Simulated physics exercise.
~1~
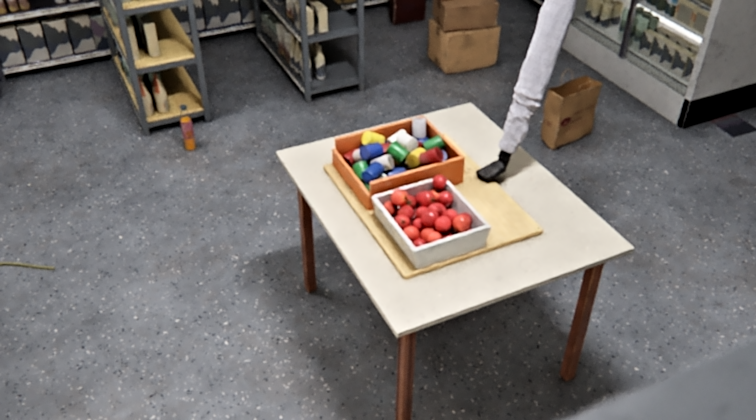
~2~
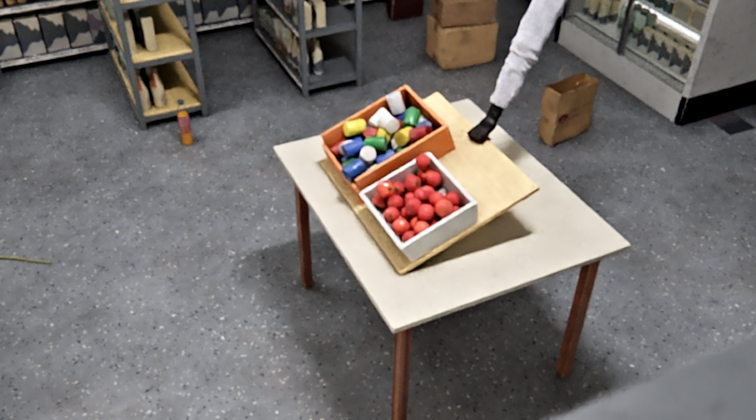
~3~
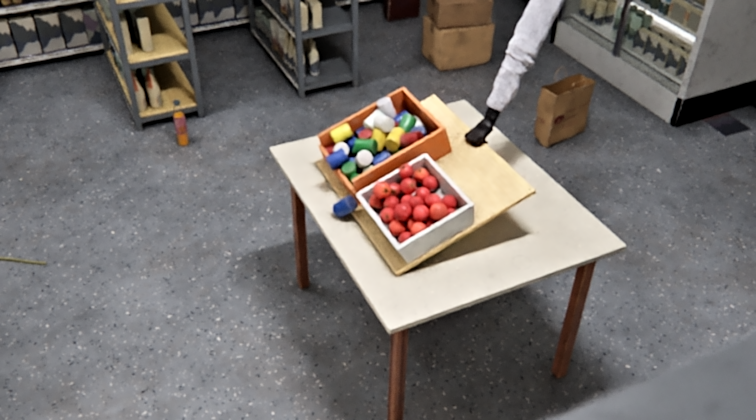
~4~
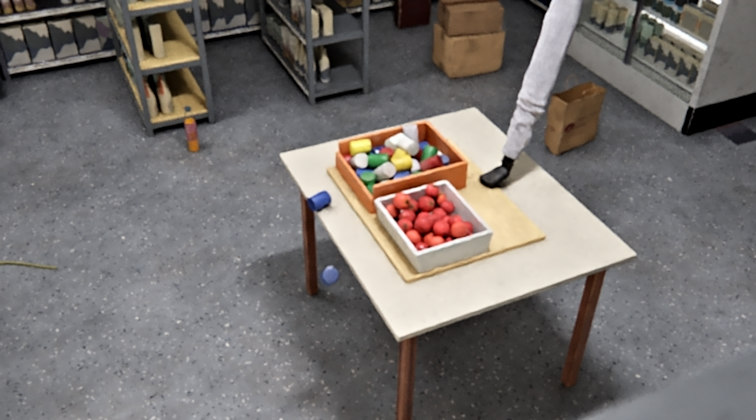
A gloved hand tilts a board holding two baskets, then lowers it as two jars fall.
